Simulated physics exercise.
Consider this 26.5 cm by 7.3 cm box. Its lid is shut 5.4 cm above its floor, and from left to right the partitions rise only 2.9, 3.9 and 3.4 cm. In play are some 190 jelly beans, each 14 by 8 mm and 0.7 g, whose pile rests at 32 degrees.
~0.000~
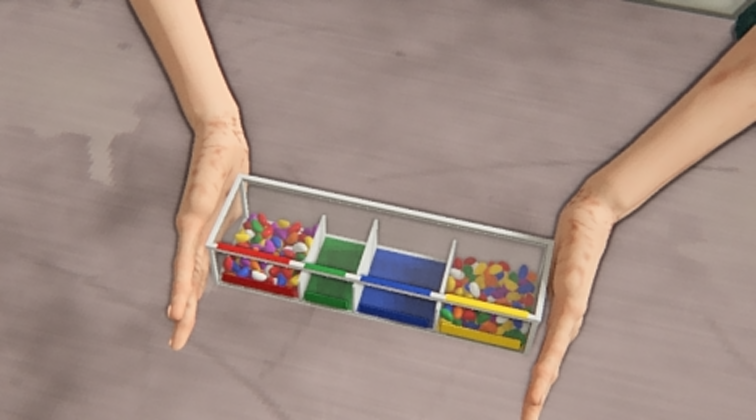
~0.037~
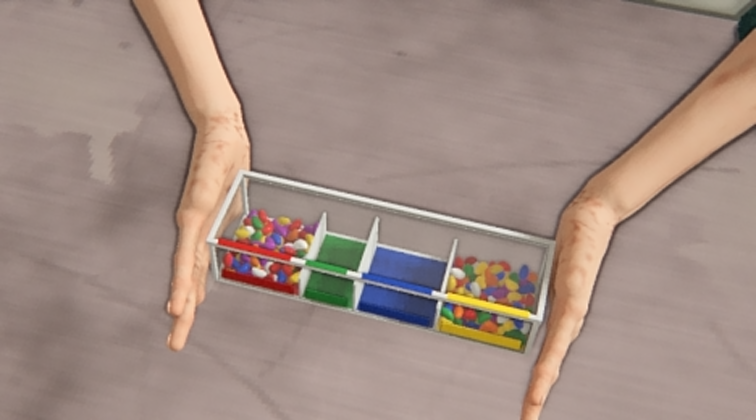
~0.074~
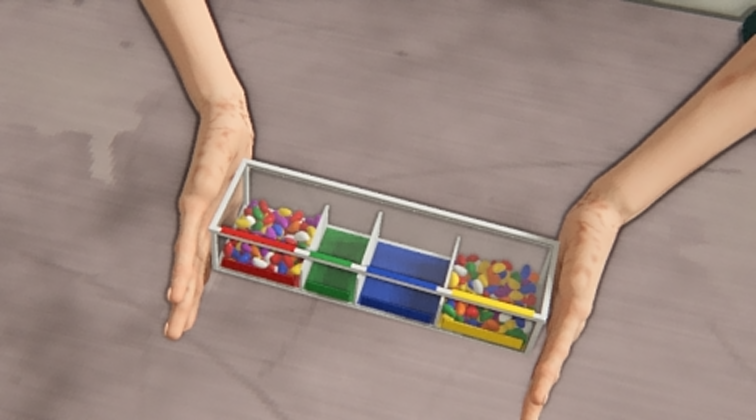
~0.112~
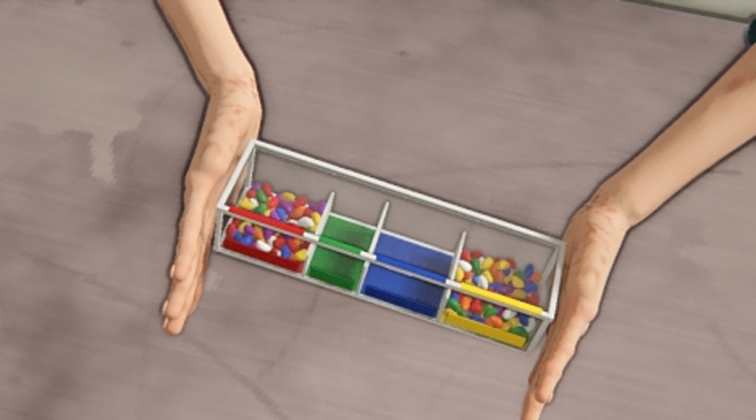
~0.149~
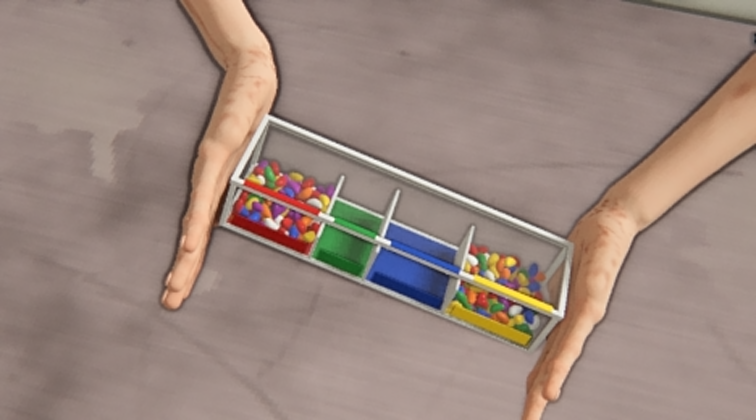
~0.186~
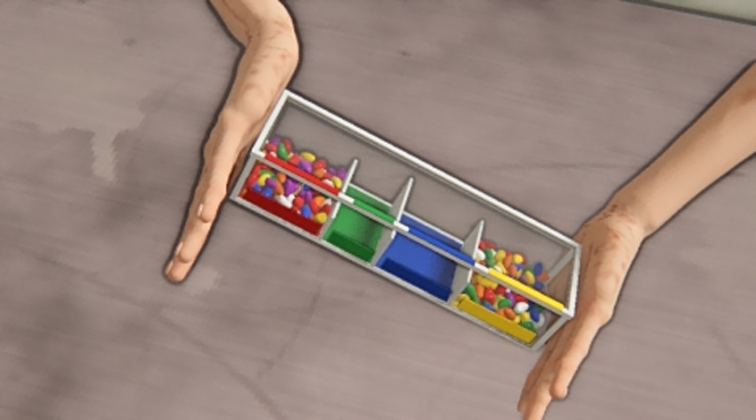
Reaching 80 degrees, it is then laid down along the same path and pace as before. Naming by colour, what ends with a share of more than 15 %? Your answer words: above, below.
Red - below; blue - below; green - above; yellow - above.
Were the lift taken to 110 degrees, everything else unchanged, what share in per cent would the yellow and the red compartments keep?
In per cent, yellow 75 and red 0.
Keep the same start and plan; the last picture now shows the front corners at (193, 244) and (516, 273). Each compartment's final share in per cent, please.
Final shares, in per cent - red: 45, blue: 20, green: 0, yellow: 35.
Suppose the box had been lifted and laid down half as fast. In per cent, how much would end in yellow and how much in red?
That way yellow would end with 65 per cent and red with 15 per cent.
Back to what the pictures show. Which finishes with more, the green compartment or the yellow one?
The larger amount is in the yellow one.
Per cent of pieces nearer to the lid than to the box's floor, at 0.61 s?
Something like 50 percent of the pieces.
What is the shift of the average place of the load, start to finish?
It moves around 3.5 centimetres.
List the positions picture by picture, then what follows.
The first frame shows box tilt 0 degrees, front corners at (212, 244) and (535, 317); red 40 %, yellow 60 %.
The second frame shows box tilt 1 degrees, front corners at (212, 240) and (536, 317).
The third frame shows box tilt 4 degrees, front corners at (215, 228) and (541, 317), lowest corner right back.
The fourth frame shows box tilt 9 degrees, front corners at (223, 207) and (548, 315), lowest corner right back.
The fifth frame shows box tilt 16 degrees, front corners at (237, 180) and (558, 313), lowest corner right back.
The sixth frame shows box tilt 23 degrees, front corners at (257, 152) and (567, 312), lowest corner right back; red 40 %, yellow 60 %. Its pace works out near 180 degrees a second.
Then, at 0.61 s, tilt 78 degrees; red 25 %, green 15 %, yellow 60 %.
Then, at 0.89 s, tilt 31 degrees; red 10 %, blue 5 %, green 20 %, yellow 65 %.
Then, at 1.27 s, tilt 0 degrees; red 10 %, blue 5 %, green 20 %, yellow 65 %.
At rest (1.9 s), red 10 %, blue 5 %, green 20 %, yellow 65 %.
